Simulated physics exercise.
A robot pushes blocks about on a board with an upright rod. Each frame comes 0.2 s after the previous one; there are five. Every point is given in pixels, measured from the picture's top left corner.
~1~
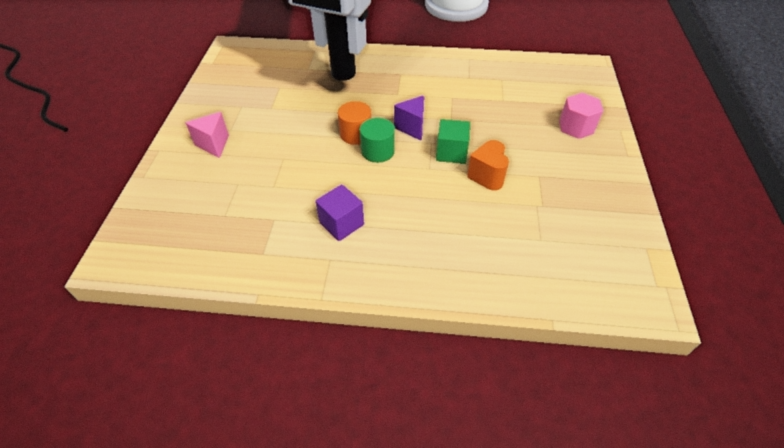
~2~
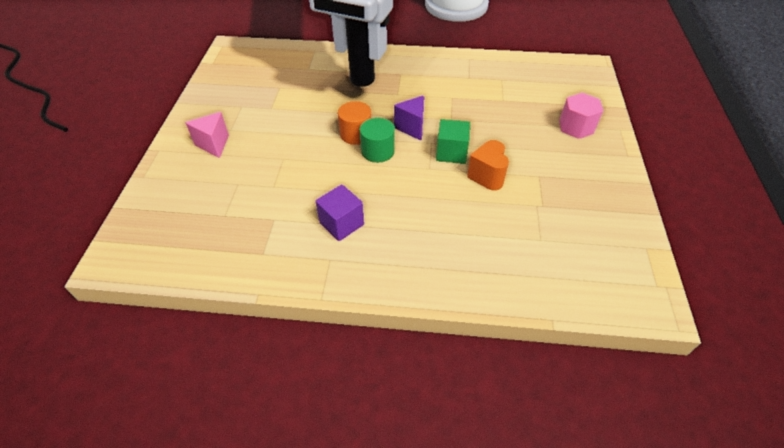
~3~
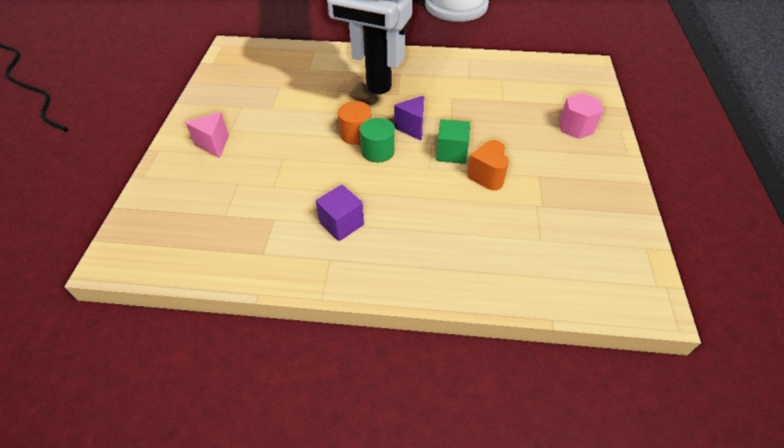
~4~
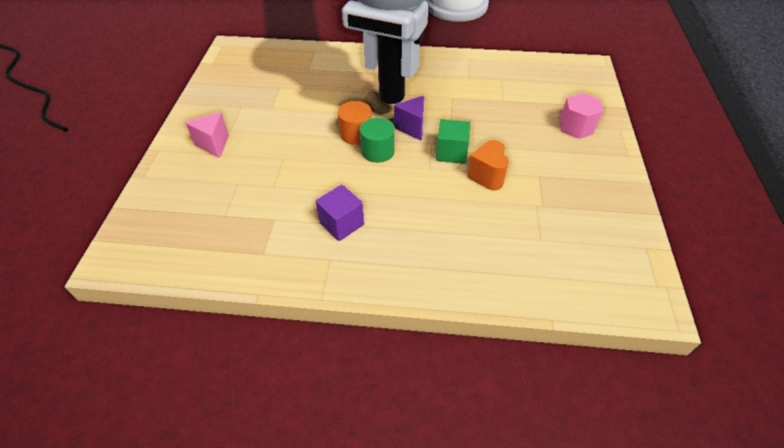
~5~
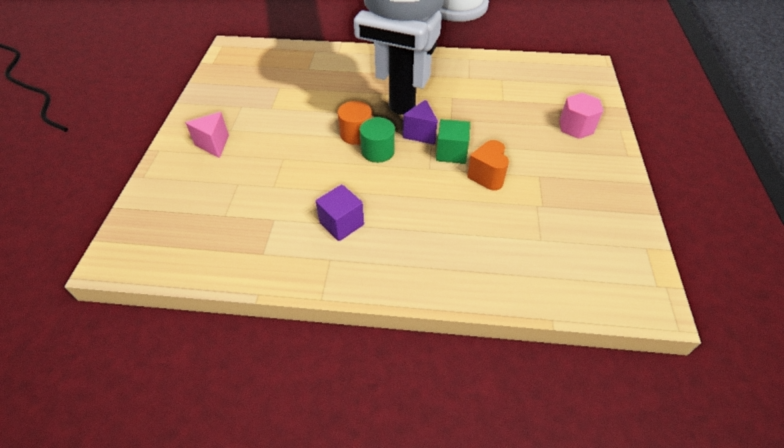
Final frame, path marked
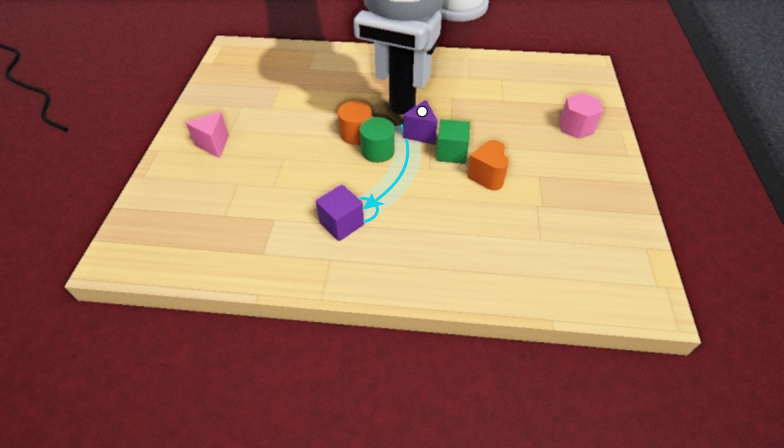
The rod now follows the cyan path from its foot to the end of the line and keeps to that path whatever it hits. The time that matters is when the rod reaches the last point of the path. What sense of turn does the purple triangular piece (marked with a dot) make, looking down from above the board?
Against the clock.
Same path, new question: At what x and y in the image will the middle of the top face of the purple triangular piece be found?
The middle of its upper face will lie at (435, 126).
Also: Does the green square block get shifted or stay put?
Well, the green square block shifts from its place.
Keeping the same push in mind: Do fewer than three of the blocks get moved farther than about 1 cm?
In short: Yes.
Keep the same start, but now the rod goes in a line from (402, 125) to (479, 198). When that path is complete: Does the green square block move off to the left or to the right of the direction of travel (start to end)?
Its sideways move is to the left.
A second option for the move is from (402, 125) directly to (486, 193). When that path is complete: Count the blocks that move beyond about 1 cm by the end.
Total moved: Three or more.
The line goes from (402, 125) over (408, 153) and (395, 184) to (362, 210); the dot is on the purple triangular piece.
The first path, step by step. One third of the way, rod at (408, 136); purple triangular piece at (435, 126), turned 50° anticlockwise; green square block at (469, 132), turned 20° clockwise.
Two thirds of the way, rod at (394, 166); purple triangular piece at (435, 126), turned 50° anticlockwise; green square block at (469, 132), turned 20° clockwise.
At the end, rod at (361, 193); purple square block at (334, 204); green disc unmoved; purple triangular piece at (435, 126), turned 50° anticlockwise; green square block at (469, 132), turned 20° clockwise.
